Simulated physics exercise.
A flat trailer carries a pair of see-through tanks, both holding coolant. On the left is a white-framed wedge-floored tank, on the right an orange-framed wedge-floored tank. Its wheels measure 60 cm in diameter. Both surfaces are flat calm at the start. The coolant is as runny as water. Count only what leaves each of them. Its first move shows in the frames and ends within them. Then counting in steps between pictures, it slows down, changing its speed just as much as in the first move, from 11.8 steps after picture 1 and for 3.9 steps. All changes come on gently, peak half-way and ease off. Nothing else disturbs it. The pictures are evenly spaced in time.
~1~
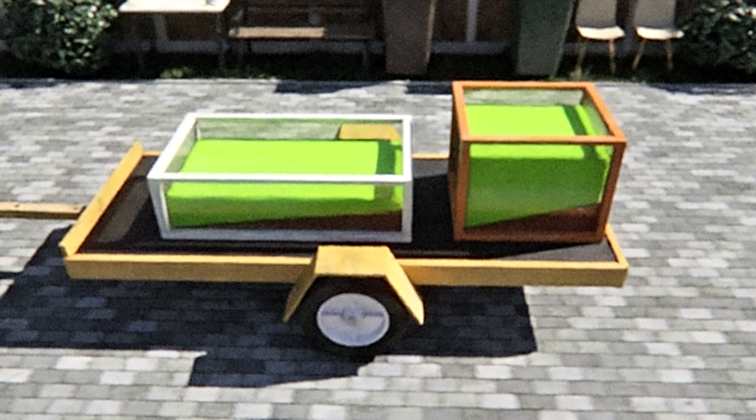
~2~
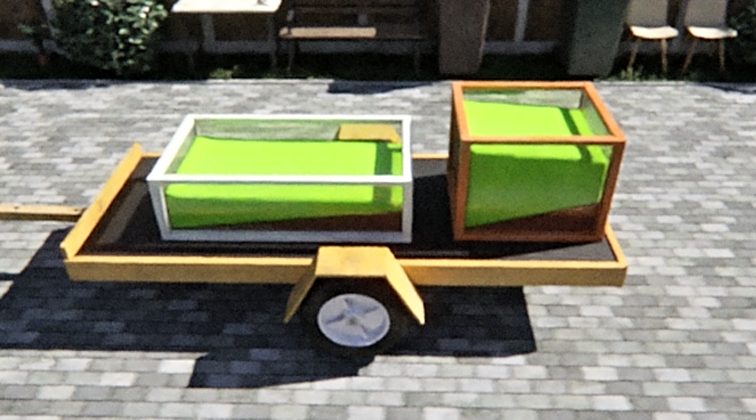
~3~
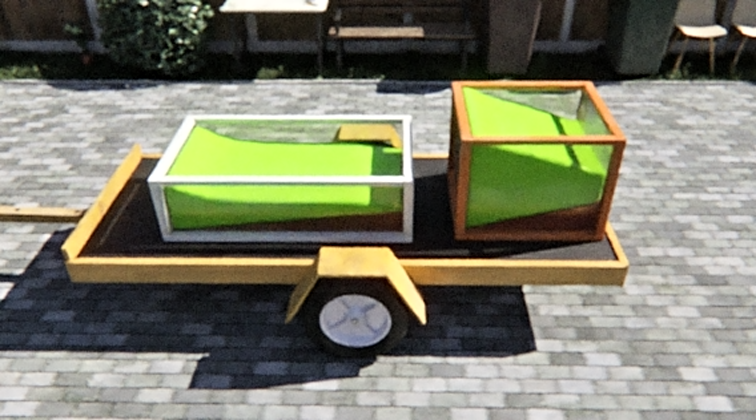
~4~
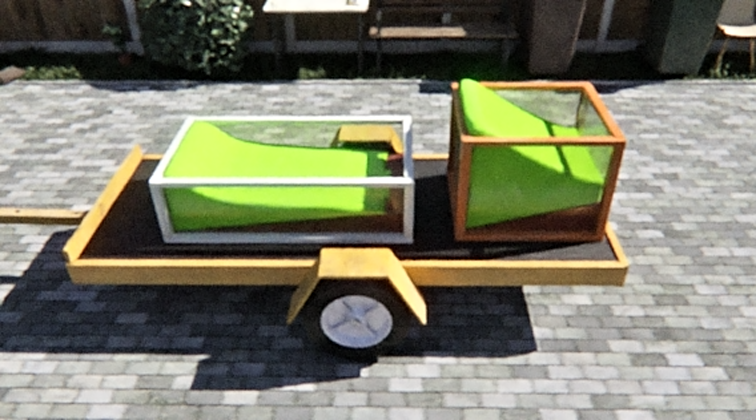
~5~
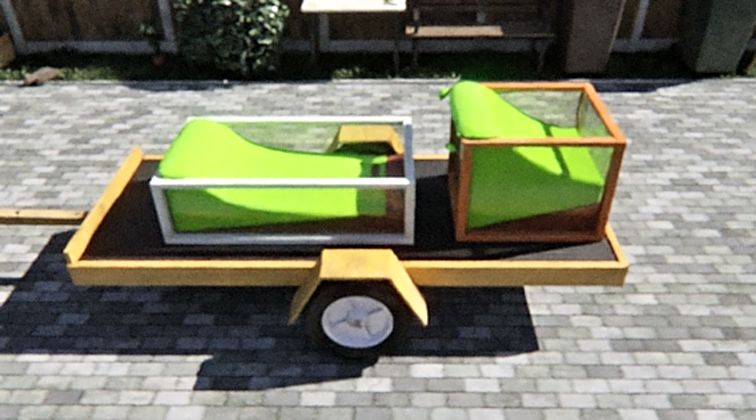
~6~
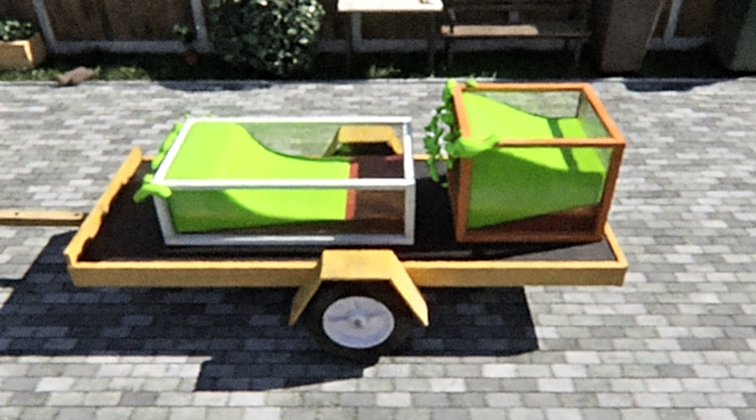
A yellow trailer carrying two clear tanks of bright green liquid rolled left over grey paving, and the liquid surged up toward the left ends until some slopped over both tanks' left edges.
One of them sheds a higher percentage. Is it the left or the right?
The left tank loses the larger share.
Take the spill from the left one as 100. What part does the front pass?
Some 30 per cent of it.
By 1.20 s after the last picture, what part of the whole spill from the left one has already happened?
About 40 per cent.
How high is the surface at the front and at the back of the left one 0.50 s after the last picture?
About 24 cm in front and 14 cm behind.
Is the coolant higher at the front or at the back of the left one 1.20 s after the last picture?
Towards the back.
Then, 0.50 s after the last picture, the left one has lost 2 per cent, over the front, a little elsewhere (front 24 cm, back 13 cm); the right one has lost 2 per cent, over the front (front 38 cm, back 62 cm).
Then, 1.20 s after the last picture, the left one has lost 4 per cent, over the back and the front, a little elsewhere (front 20 cm, back 31 cm); the right one has lost 3 per cent, over the front (front 52 cm, back 41 cm).
Then, 2.00 s after the last picture, the left one has lost 6 per cent, over the front and the back, a little elsewhere (front 34 cm, back 14 cm); the right one has lost 4 per cent, over the front (front 40 cm, back 53 cm).
Then, 4.48 s after the last picture, the left one has lost 11 per cent, over the back and the front, a little elsewhere; the right one has lost 4 per cent, over the front.
